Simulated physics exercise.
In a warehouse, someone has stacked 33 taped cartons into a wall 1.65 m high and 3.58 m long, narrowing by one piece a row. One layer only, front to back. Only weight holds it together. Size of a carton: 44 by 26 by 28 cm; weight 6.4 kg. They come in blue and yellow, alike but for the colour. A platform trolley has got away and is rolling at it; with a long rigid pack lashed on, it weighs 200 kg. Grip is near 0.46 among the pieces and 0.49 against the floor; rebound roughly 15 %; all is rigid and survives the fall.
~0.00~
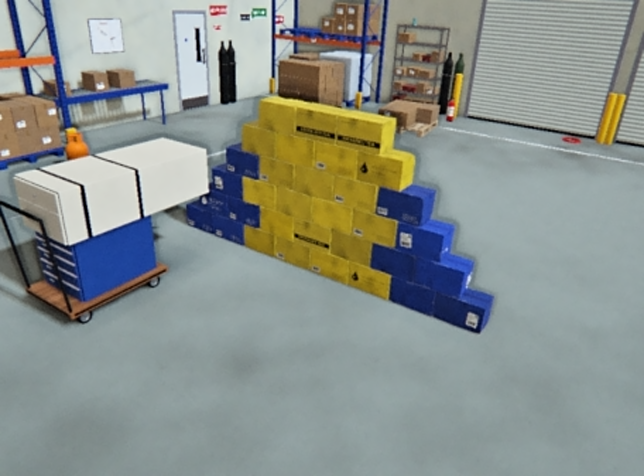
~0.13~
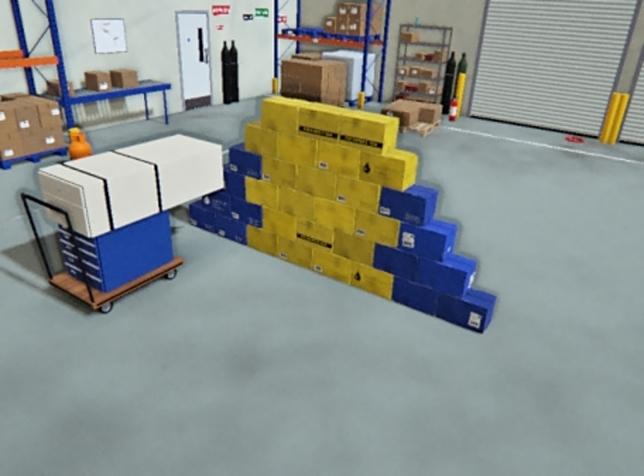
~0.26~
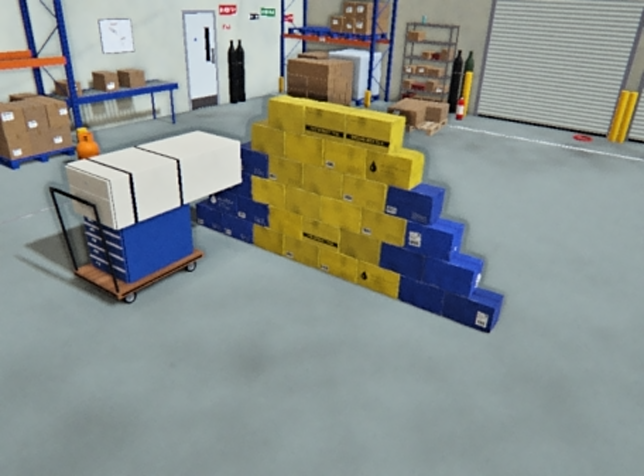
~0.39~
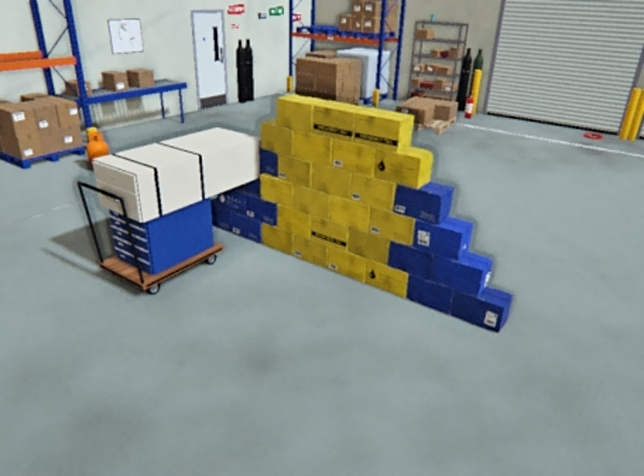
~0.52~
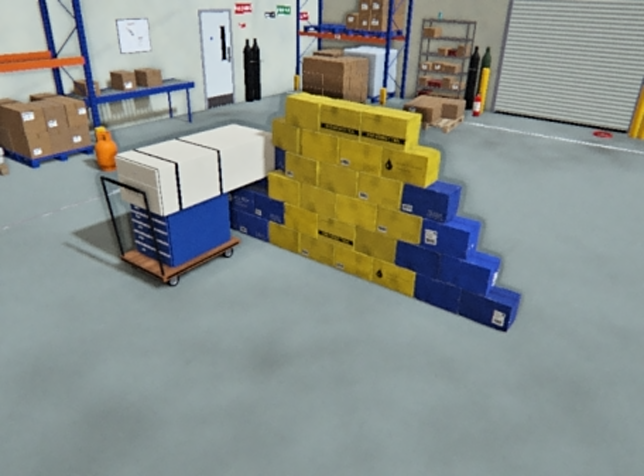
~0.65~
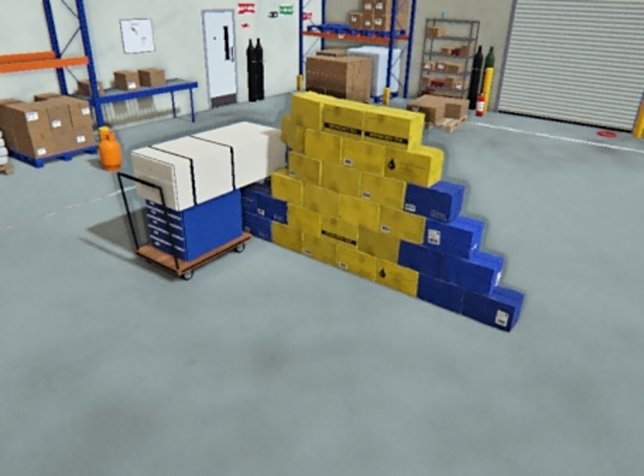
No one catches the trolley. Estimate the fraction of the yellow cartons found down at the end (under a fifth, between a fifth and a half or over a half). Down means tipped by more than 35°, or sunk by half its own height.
It comes to fewer than one in five.
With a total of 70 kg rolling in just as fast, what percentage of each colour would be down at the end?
Then blue 20, yellow 10 per cent.
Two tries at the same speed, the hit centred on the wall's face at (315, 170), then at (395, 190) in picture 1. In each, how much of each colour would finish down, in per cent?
Blue 10 then 10, yellow 70 then 20 per cent.
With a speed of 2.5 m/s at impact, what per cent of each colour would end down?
In that case blue 20, yellow 0 per cent.
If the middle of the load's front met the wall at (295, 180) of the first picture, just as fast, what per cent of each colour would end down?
Then blue 10, yellow 80 per cent.
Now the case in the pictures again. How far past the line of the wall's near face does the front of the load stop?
Roughly 100 cm.
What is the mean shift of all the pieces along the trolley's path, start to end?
About 20 cm.
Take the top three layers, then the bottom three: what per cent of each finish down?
Top 20, bottom 0 per cent.
By 0.84 s, load 56 cm past the wall's line, still rolling; none of the 21 yellow cartons down (2 of 33 in all colours); top yellow carton moved 10 cm; top blue carton tilted 39°, 16 cm lower.
By 1.16 s, load 81 cm past the wall's line, still rolling; 1 of the 21 yellow cartons down (3 of 33 in all colours); top yellow carton tilted 20°; top blue carton upside down.
By 1.58 s, load 97 cm past the wall's line, still rolling; 2 of the 21 yellow cartons down (4 of 33 in all colours); top yellow carton tilted 32°, 58 cm lower; top blue carton on its side.
By 2.30 s, load 99 cm past the wall's line, stopped; 2 of the 21 yellow cartons down (4 of 33 in all colours); top yellow carton on its side; top blue carton on its side.
When it is over (4.0 s), load 99 cm past the wall's line, stopped; 2 of the 21 yellow cartons down (4 of 33 in all colours); top yellow carton on its side; top blue carton on its side. That is 10 per cent. In pixels of the last frame, middles, top yellow carton near (425, 190), top blue carton near (325, 213).
